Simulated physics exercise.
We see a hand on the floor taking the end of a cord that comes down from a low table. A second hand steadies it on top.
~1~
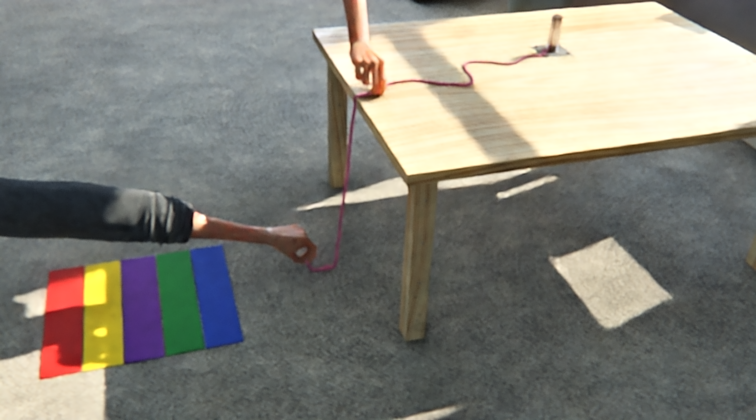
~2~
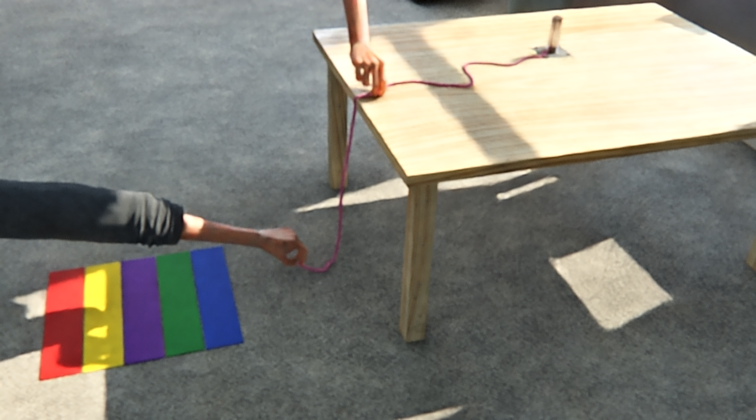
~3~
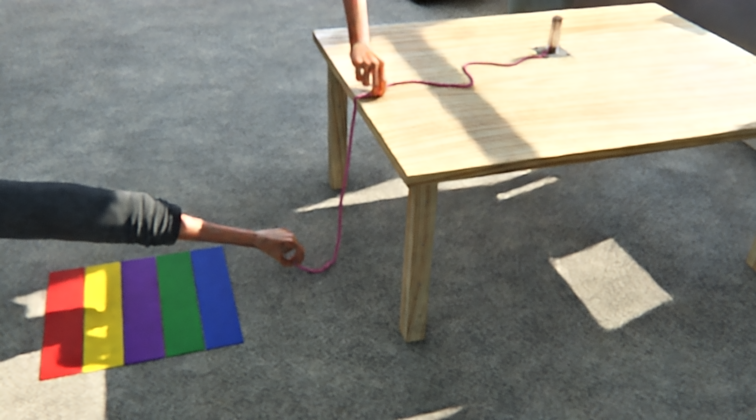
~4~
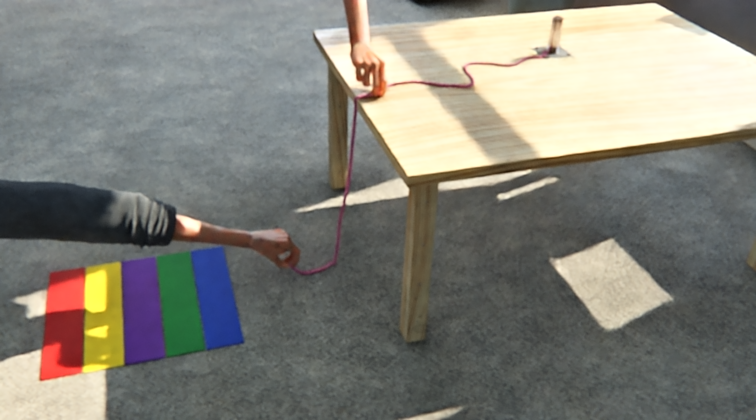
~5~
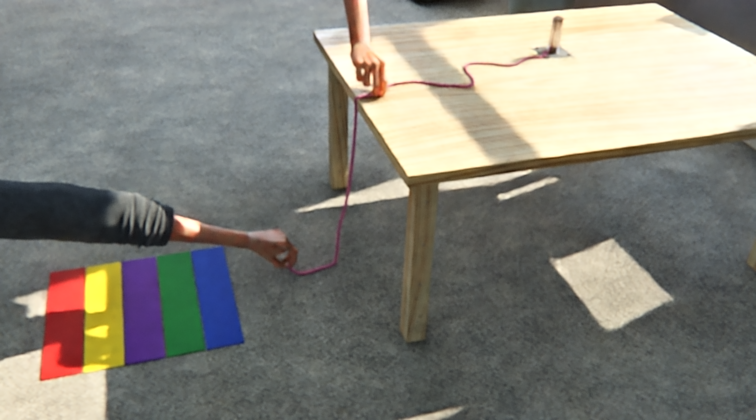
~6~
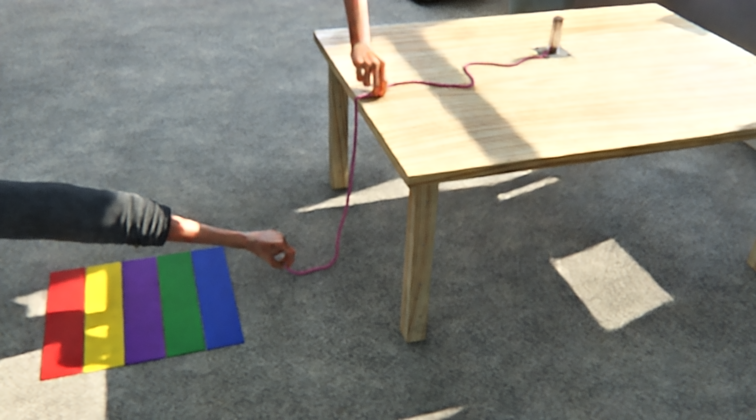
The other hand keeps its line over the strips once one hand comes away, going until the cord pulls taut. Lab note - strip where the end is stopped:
Yellow strip.
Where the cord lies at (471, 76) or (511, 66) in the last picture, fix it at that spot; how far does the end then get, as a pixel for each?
In order, the pixels are (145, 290) and (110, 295).
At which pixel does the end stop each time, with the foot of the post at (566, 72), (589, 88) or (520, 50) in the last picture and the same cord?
You'd get roughly (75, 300), (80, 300) and (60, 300), one for each try.
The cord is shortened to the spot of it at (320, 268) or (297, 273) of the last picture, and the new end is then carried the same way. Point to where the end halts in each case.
It would be at (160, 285) in the first case and at (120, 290) in the second.
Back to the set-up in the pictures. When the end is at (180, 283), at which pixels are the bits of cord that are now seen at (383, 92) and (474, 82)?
You'll find the first mark at (344, 128) and the second mark at (418, 78).
Soon after, end near (180, 283); over green.
After that, end near (129, 291); over purple.
At the stop, end near (97, 296); over yellow. The yellow one.
